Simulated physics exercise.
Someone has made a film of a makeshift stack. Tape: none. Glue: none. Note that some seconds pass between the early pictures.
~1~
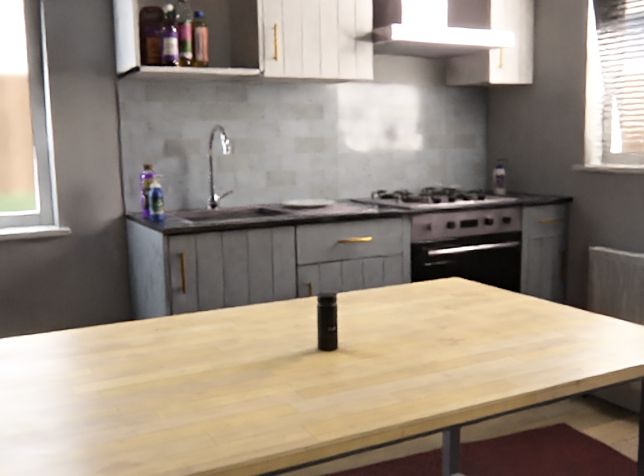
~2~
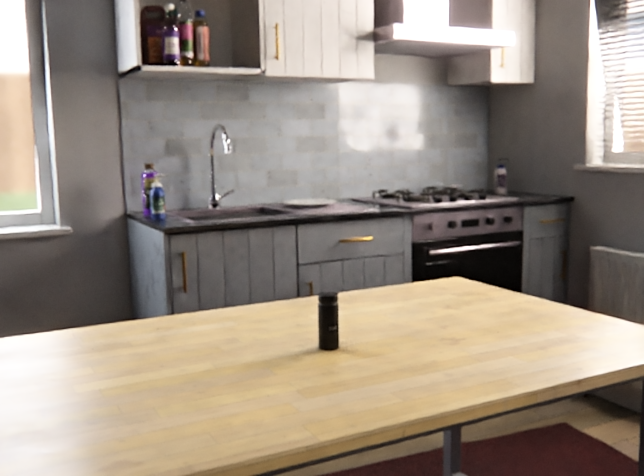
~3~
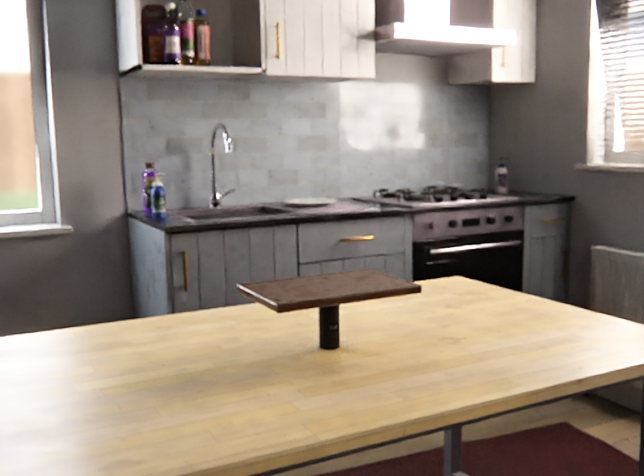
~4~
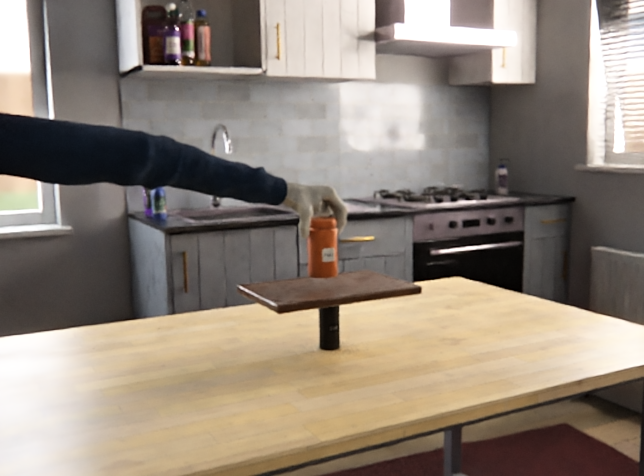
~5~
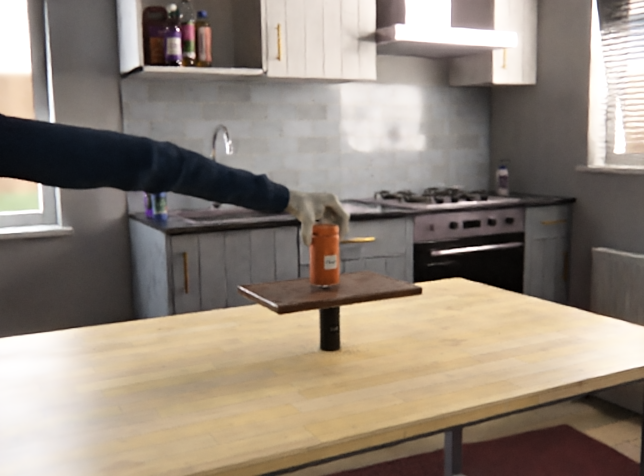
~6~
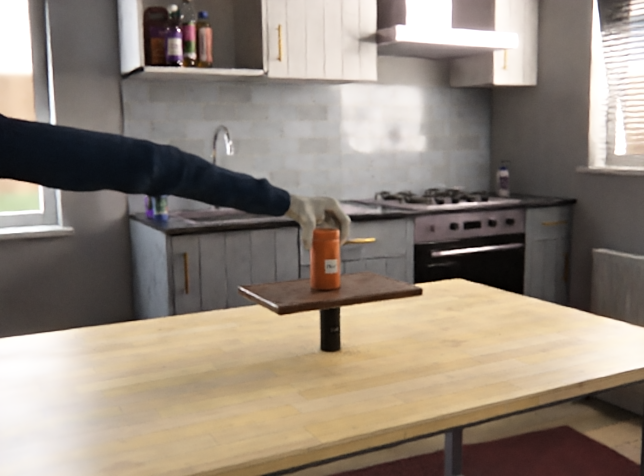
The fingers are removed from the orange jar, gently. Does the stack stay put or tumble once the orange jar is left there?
It stays put.
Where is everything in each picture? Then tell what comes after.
In the first picture, the last thing is not in view yet; black shaker (327, 322).
In the second picture, the last thing is not in view yet; black shaker (328, 321).
In the third picture, the last thing is not in view yet; black shaker (329, 320).
In the fourth picture, coming down; orange jar (322, 247); black shaker (329, 321).
In the fifth picture, coming down; orange jar (324, 254); black shaker (330, 322).
In the sixth picture, in place under the hand; orange jar (325, 259); black shaker (330, 322).
Then, 0.20 s after the last picture, nothing has stirred.
Then, 0.40 s after the last picture, orange jar resting near (325, 259).
At rest, all 3 in place. Seen from the same camera at the end, orange jar near (325, 259). The stack keeps its balance.
